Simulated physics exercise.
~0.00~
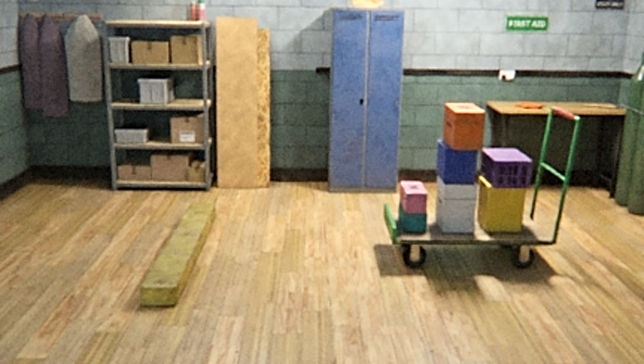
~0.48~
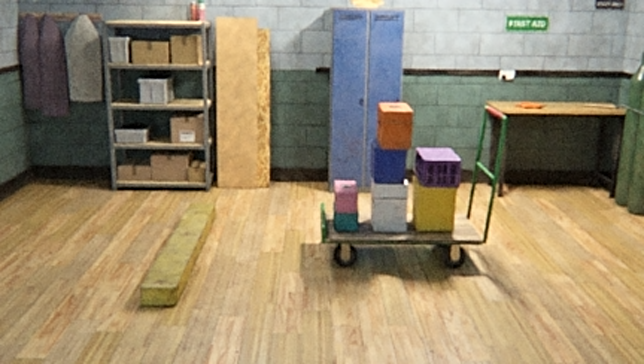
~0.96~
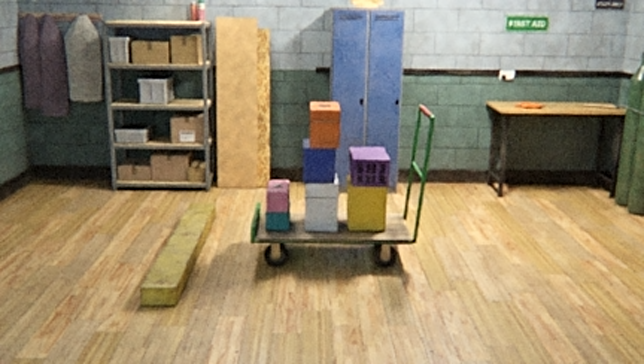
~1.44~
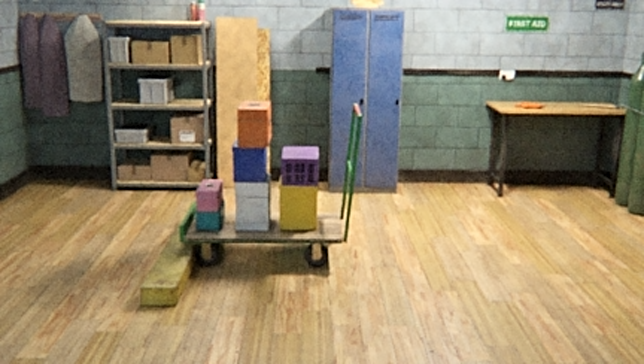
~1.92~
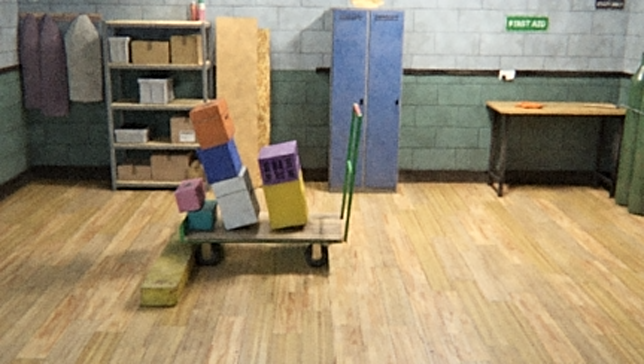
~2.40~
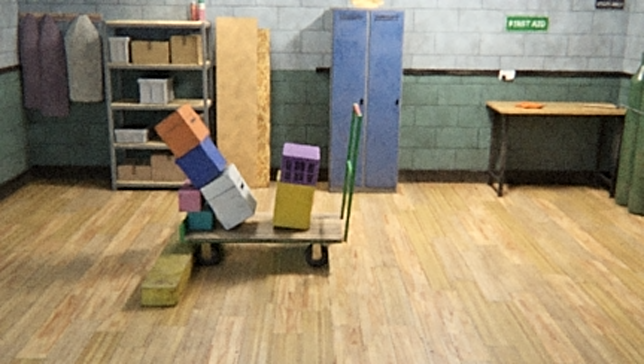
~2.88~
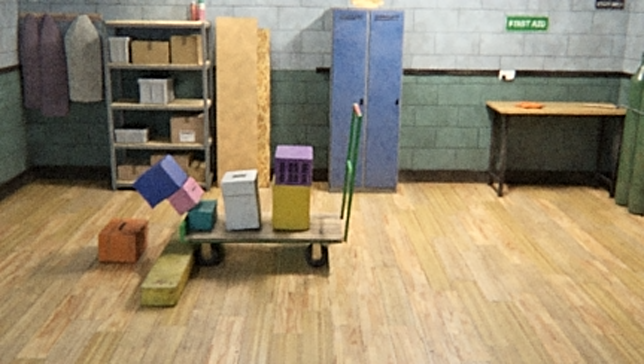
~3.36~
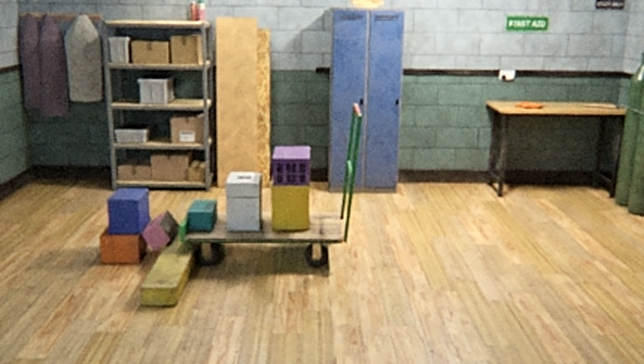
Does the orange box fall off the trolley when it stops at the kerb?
Yes, the orange box goes over the front edge of the deck and ends up on its side on the floor to the left of the trolley.
